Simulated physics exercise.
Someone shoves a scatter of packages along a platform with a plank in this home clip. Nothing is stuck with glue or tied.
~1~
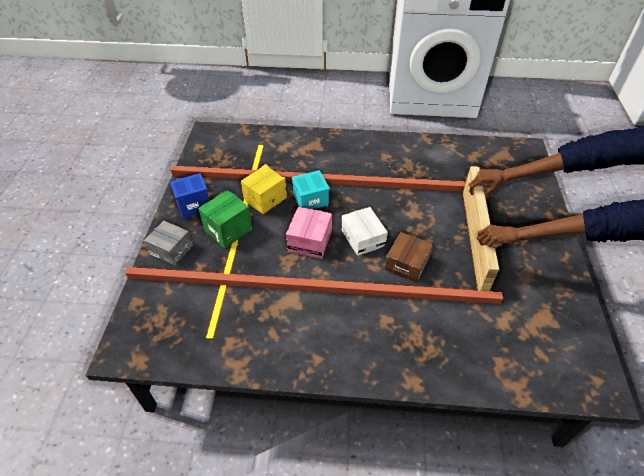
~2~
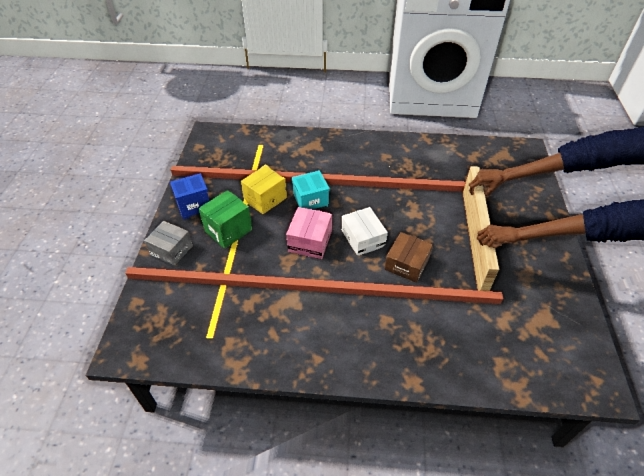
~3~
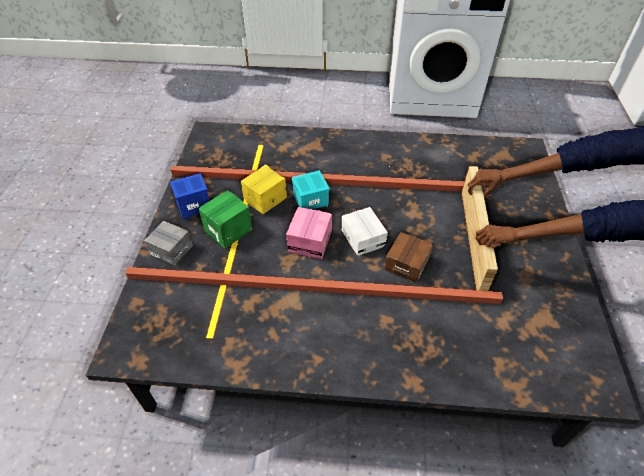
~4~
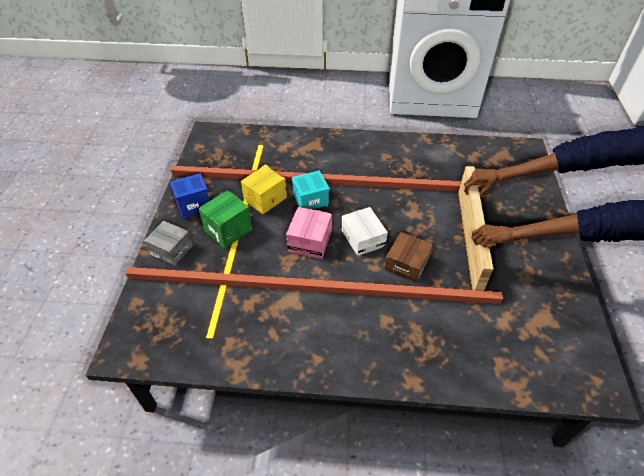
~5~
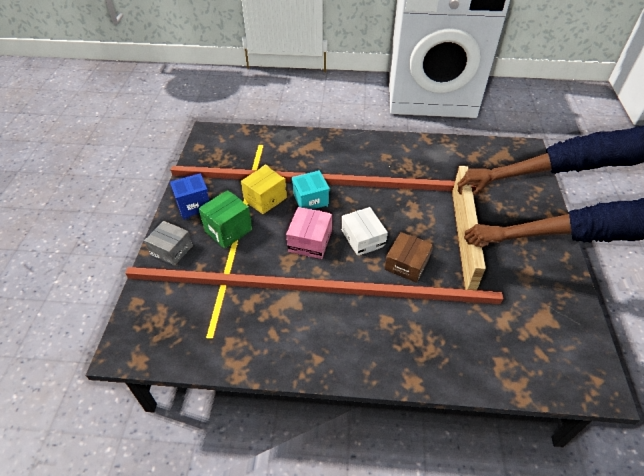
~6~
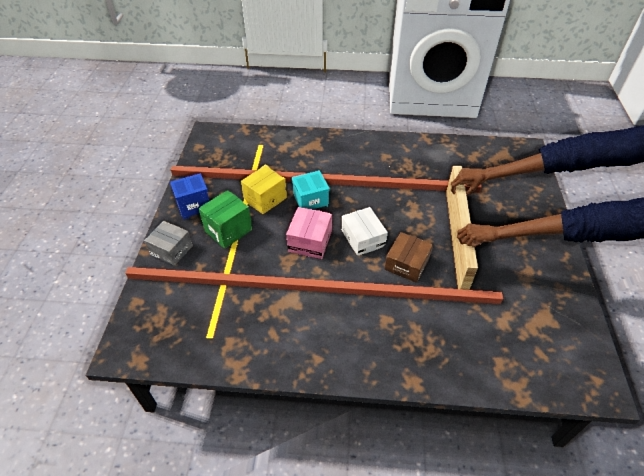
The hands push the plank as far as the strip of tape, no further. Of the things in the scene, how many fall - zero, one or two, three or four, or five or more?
Of those, zero fall.
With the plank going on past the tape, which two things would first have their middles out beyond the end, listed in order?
Order, earliest first: The green parcel, next the blue tote.
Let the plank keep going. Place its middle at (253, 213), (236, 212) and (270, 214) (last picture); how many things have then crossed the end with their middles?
Respectively, 0, 0 and 0.
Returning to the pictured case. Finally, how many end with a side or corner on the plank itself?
3 in contact.
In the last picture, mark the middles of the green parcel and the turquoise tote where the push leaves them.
Green parcel at about (151, 220), turquoise tote at about (233, 183).
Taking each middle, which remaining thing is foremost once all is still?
Nearest at the end: The green parcel.
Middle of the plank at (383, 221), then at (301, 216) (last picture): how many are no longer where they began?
The first count is 2, and then it's 6.
Soon after, none off yet; grey box at rest near (169, 243); blue tote at rest near (192, 197); green parcel at rest near (226, 219).
At rest, the number that fall off is zero.
